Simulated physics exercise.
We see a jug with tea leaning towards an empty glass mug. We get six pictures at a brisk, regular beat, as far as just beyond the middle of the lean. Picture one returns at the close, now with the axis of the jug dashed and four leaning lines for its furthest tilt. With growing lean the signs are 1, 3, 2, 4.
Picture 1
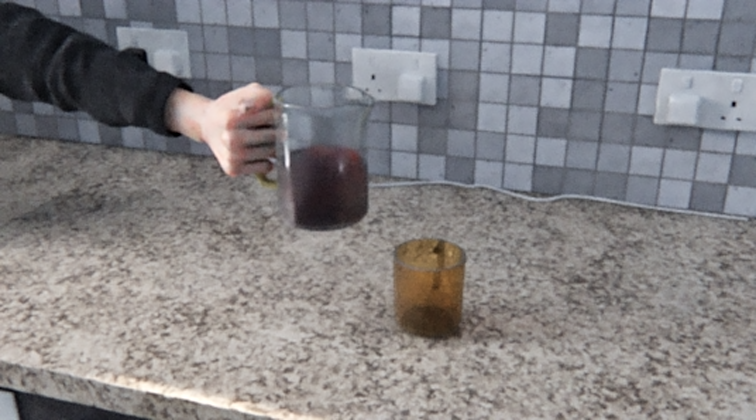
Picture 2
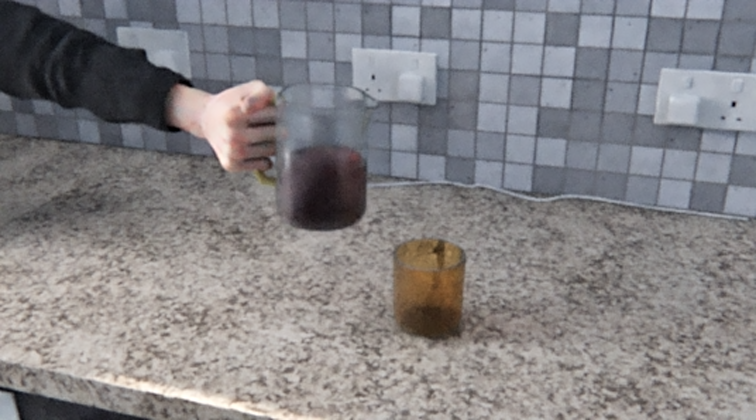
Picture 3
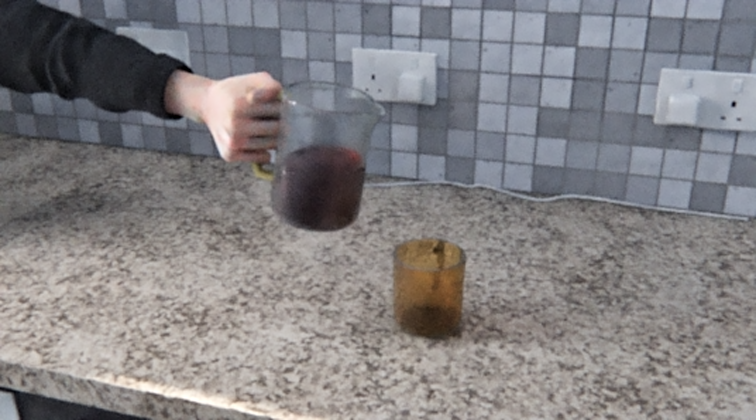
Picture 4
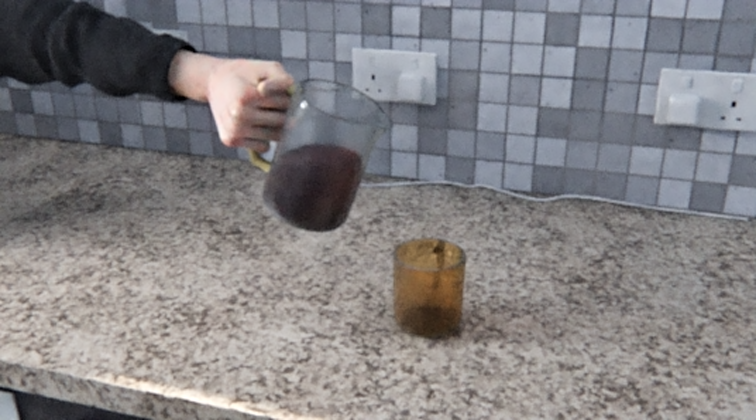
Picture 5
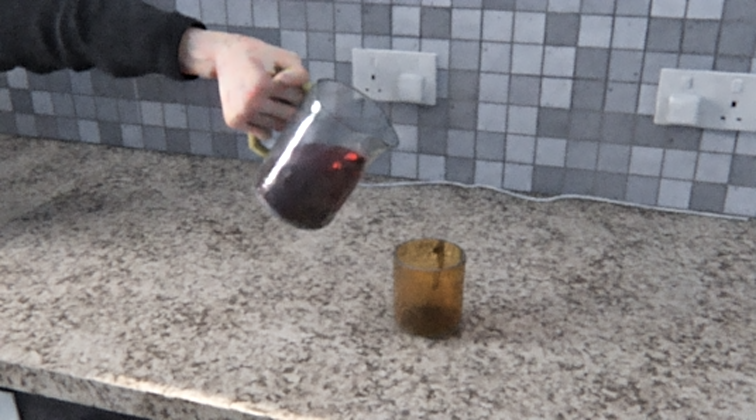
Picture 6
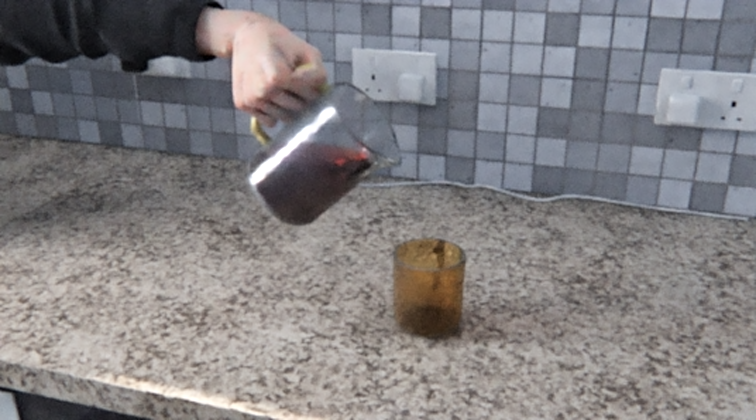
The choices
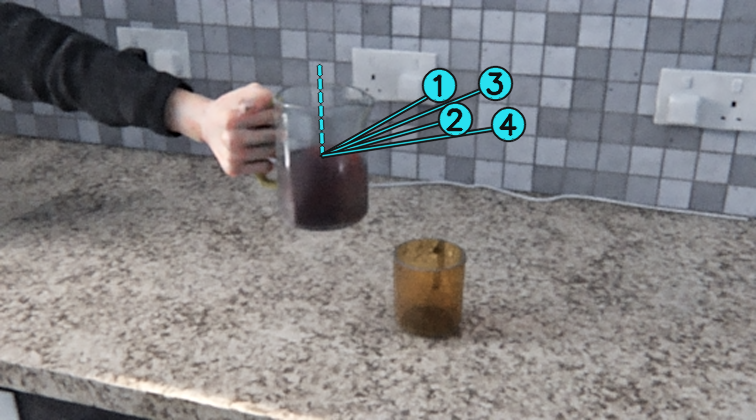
A hand tilting a glass jug of dark red tea rightward above an amber glass mug on a speckled kitchen counter.
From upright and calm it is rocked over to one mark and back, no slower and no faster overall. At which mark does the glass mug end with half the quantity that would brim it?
4 beats the others.
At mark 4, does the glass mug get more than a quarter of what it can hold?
Yes.
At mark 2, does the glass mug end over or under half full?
Under half.
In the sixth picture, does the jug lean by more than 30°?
Yes, it does.
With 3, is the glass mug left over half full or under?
Under half.
On the marked copy, 1 at (426, 97); 2 at (438, 123); 3 at (479, 90); 4 at (492, 129).
With 1, the glass mug ends with about 5 % of what it can hold.
With 2, the glass mug ends with about 32 % of what it can hold.
With 3, the glass mug ends with about 16 % of what it can hold.
With 4, the glass mug ends with about 51 % of what it can hold.
